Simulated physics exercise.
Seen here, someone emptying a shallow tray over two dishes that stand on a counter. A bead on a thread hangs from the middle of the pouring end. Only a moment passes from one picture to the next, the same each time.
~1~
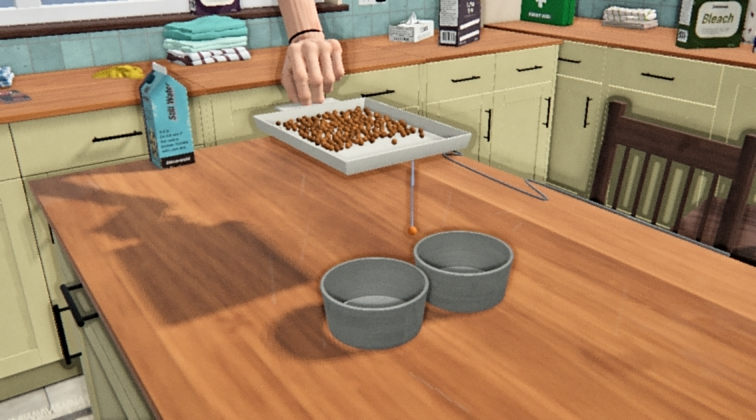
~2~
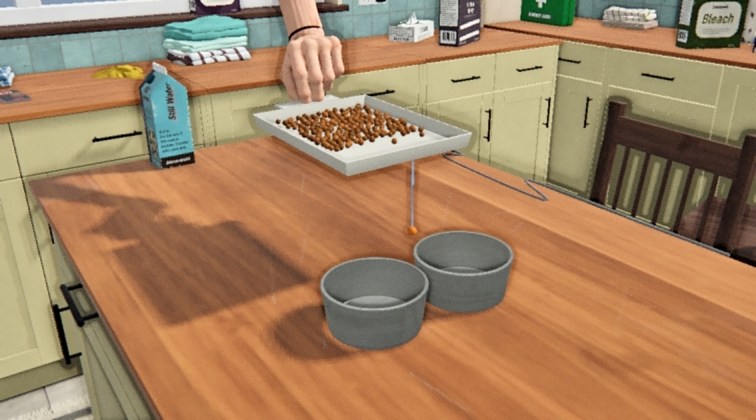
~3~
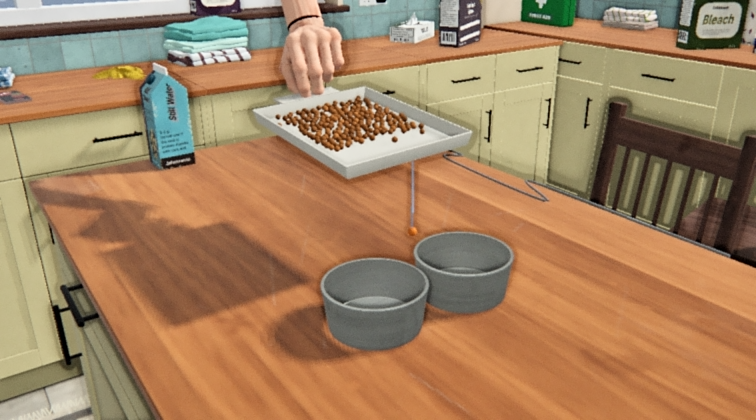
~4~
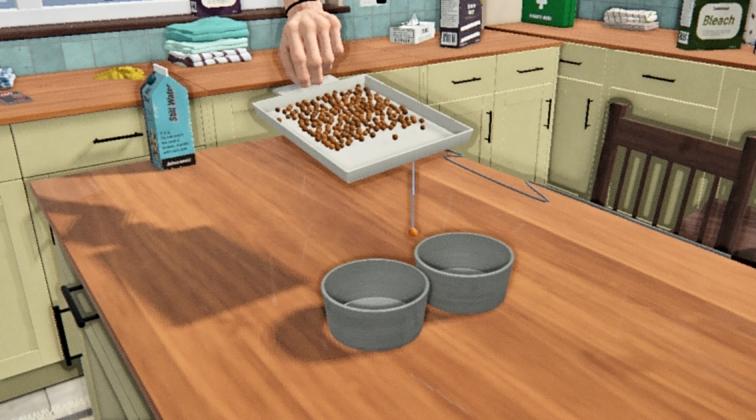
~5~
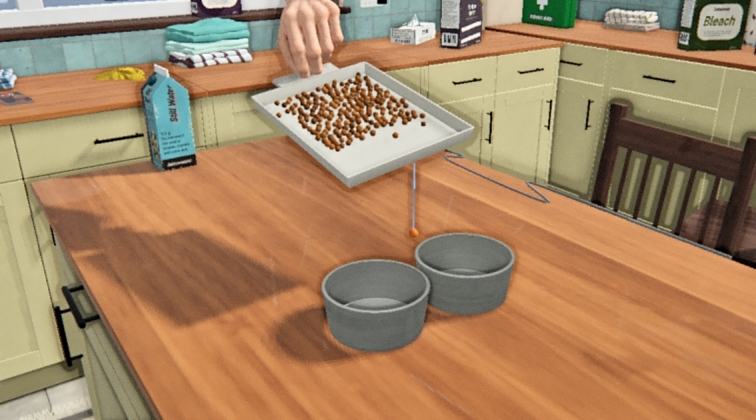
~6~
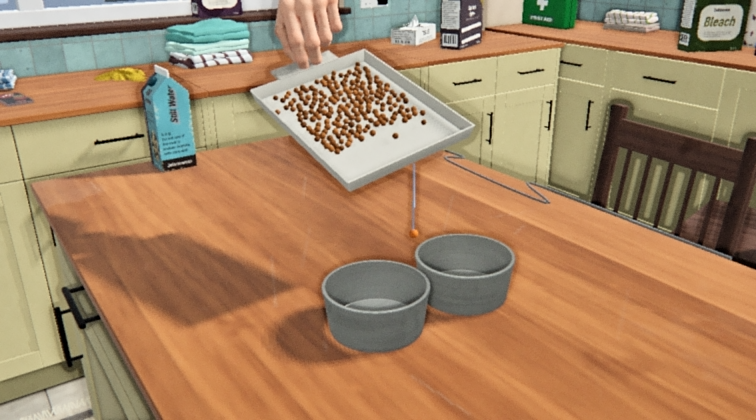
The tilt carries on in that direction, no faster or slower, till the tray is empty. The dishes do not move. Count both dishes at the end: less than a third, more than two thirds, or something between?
Together they catch from one third to two thirds.
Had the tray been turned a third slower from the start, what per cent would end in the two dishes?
About 60 per cent.
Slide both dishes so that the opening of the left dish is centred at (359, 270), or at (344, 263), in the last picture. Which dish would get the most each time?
First the dish on the left, then the dish on the left.
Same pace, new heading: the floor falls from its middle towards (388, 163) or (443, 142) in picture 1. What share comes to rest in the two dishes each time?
In turn 90 and 20 in a hundred.
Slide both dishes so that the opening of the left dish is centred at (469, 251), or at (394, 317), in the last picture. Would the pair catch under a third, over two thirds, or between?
One: Below one third. Two: Less than a third.
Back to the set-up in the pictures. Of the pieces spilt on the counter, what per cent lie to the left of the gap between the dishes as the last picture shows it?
Close to 100 per cent.
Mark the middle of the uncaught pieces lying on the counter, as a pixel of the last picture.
Roughly at (325, 293).
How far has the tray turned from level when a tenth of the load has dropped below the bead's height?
Roughly 60°.
Soon after the last picture, tray tipped steeply; about two thirds on the tray; about a quarter in the left dish; a stray few outside both; a small part in the air.
A little later, tray tipped past a quarter turn; a small part on the tray; about half in the left dish; about half outside both; a small part in the air.
Later still, tray tipped past a quarter turn; about half in the left dish; a stray few in the right dish; about half outside both.
At rest, tray tipped past a quarter turn; about half in the left dish; a stray few in the right dish; about half outside both.
